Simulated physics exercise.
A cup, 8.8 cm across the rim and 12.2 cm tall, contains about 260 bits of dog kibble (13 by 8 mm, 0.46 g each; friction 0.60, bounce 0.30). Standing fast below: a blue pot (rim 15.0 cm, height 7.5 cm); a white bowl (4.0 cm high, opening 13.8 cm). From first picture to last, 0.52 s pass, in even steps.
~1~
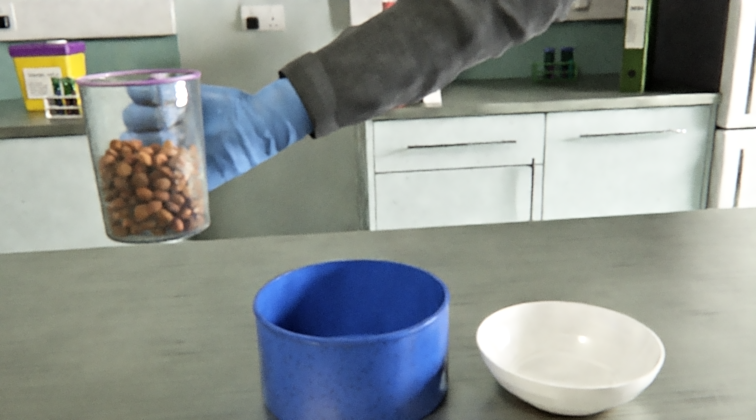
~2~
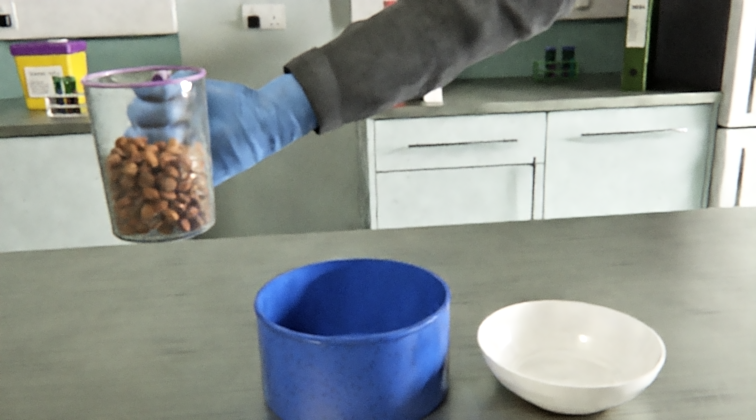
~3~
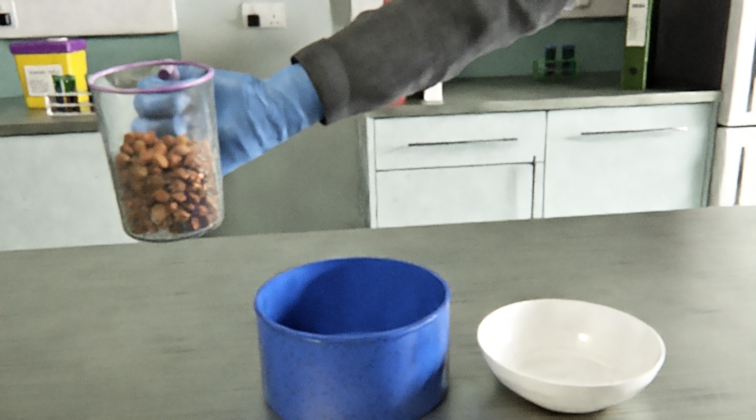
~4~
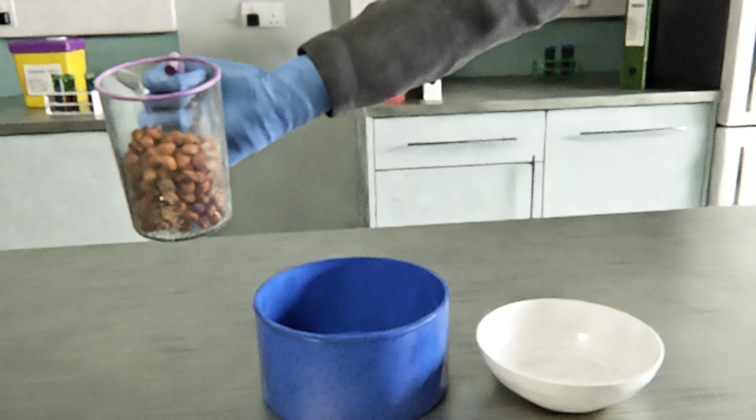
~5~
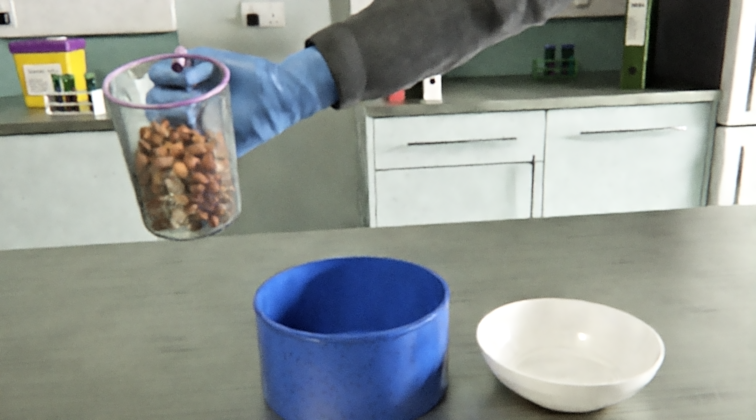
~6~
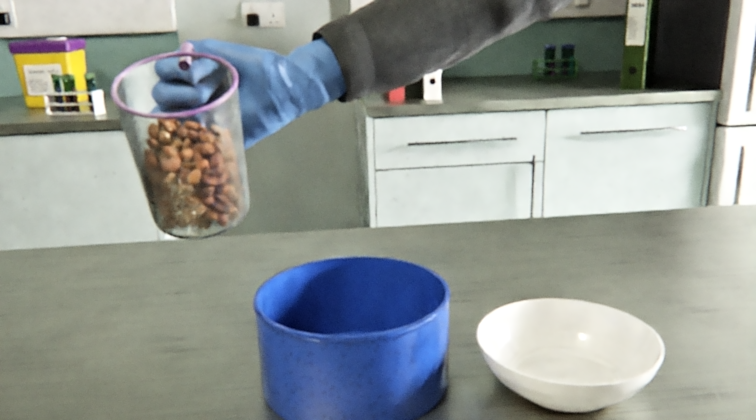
A blue-gloved hand on a grey-sleeved arm, reaching in from the upper right, holds up a clear, purple-rimmed cup partly filled with brown kibble at the left, above a dark grey counter. A blue pot sits near the centre with a white bowl to its right, seen from the front in a lab-like room with pale cabinets. The hand shifts the cup slightly rightward while gradually tilting it, and the camera stays still.
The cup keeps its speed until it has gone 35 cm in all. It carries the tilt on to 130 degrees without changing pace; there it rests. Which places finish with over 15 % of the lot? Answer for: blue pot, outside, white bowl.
Blue pot over, outside under, white bowl under.
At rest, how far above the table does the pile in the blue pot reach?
Some 4.0 cm.
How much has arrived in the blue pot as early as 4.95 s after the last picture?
About 100 per cent by then.
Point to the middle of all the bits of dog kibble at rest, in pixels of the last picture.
At about (377, 372).
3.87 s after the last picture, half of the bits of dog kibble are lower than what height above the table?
About 2 cm.
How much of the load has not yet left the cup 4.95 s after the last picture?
Some 0 per cent of the load.
Then, 1.48 s after the last picture, tilt 102 degrees; cup 100 %; middle of all pieces near (314, 147).
Then, 2.73 s after the last picture, tilt 130 degrees; blue pot 100 %; middle of all pieces near (372, 370).
Then, 3.87 s after the last picture, tilt 130 degrees; blue pot 100 %; middle of all pieces near (372, 370).
Then, 4.95 s after the last picture, tilt 130 degrees; blue pot 100 %; middle of all pieces near (372, 370).
In the end, cup 0 %, white bowl 0 %, blue pot 100 %, outside 0 %.
